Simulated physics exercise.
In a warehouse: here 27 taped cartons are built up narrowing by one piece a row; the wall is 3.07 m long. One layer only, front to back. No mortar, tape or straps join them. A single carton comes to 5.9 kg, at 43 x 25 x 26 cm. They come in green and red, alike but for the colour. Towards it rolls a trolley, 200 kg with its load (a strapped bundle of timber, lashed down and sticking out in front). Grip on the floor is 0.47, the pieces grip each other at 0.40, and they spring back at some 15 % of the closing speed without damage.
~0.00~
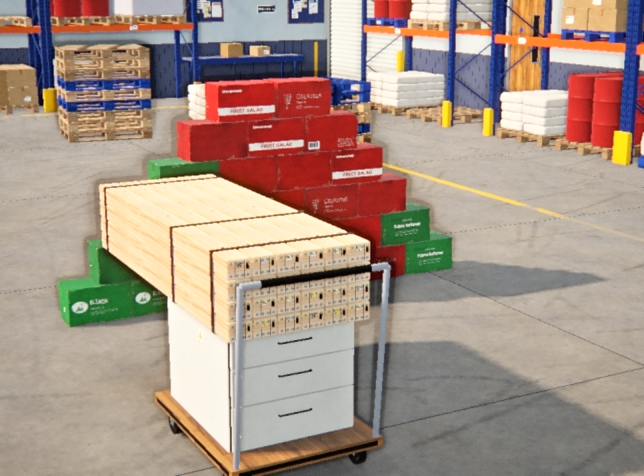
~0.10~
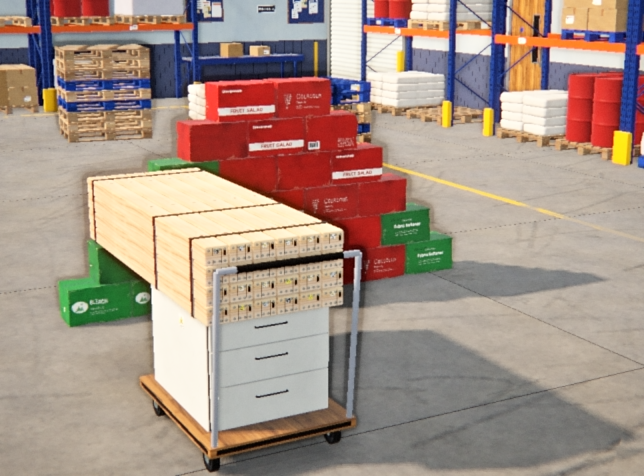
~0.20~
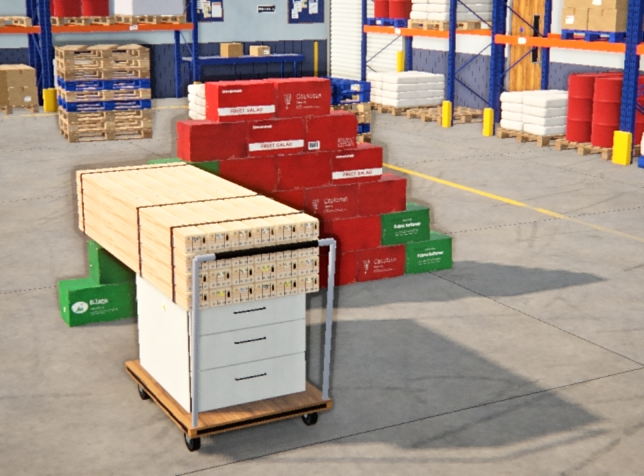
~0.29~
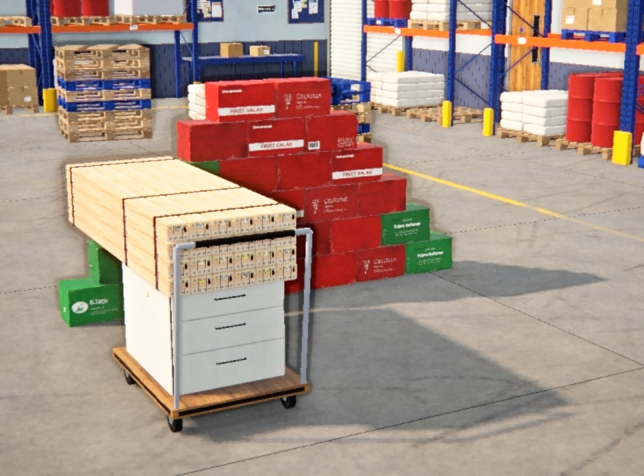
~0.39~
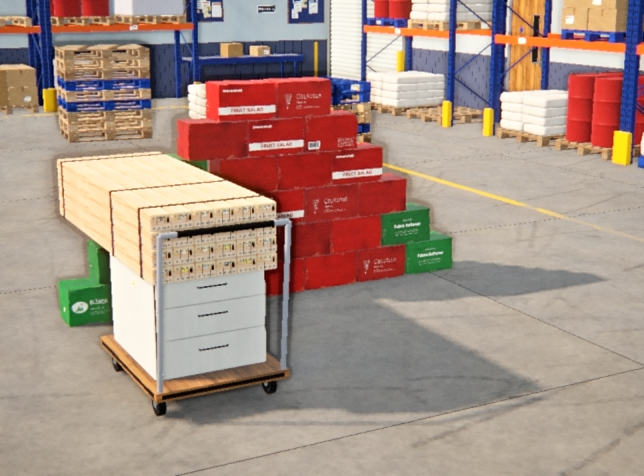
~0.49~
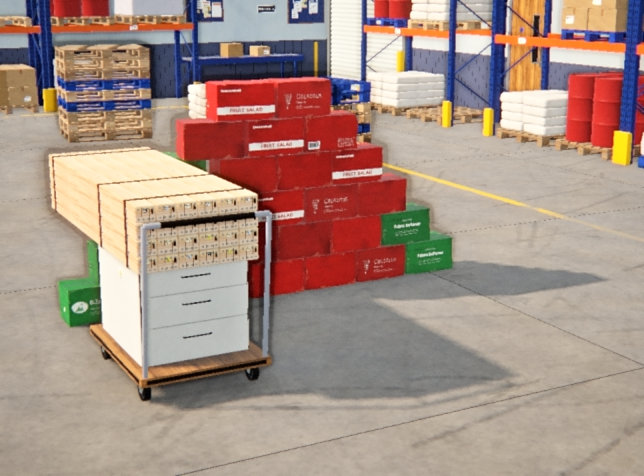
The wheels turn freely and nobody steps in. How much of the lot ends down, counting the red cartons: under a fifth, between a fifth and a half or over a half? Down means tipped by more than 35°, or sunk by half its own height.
The part is under a fifth.
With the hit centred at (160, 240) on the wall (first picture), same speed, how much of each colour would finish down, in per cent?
In that case green 40, red 10 per cent.
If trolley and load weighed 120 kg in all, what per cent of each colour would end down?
Then green 20, red 0 per cent.
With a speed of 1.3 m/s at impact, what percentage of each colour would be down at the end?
In that case green 20, red 10 per cent.
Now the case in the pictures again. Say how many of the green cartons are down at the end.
Ending so: Green 3.
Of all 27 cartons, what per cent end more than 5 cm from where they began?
Shifted: 35 per cent.
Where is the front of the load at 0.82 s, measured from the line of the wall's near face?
Roughly 115 cm.
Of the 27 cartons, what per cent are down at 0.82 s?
By then 5 per cent.
After 0.82 s, load 1.13 m past the wall's line, still rolling; none of the 19 red cartons down (2 of 27 in all colours); top red carton shifted 44 mm; top green carton leaning 57°, 38 cm lower.
After 1.20 s, load 1.81 m past the wall's line, still rolling; none of the 19 red cartons down (2 of 27 in all colours); top red carton shifted 43 mm; top green carton upside down.
After 1.96 s, load 2.75 m past the wall's line, still rolling; none of the 19 red cartons down (3 of 27 in all colours); top red carton shifted 52 mm; top green carton upside down.
At rest (3.3 s), load 2.72 m past the wall's line, still rolling; none of the 19 red cartons down (3 of 27 in all colours); top red carton shifted 51 mm; top green carton upside down. That is 0 per cent. As the last picture would show them, middles, top red carton near (236, 100), top green carton near (225, 251).
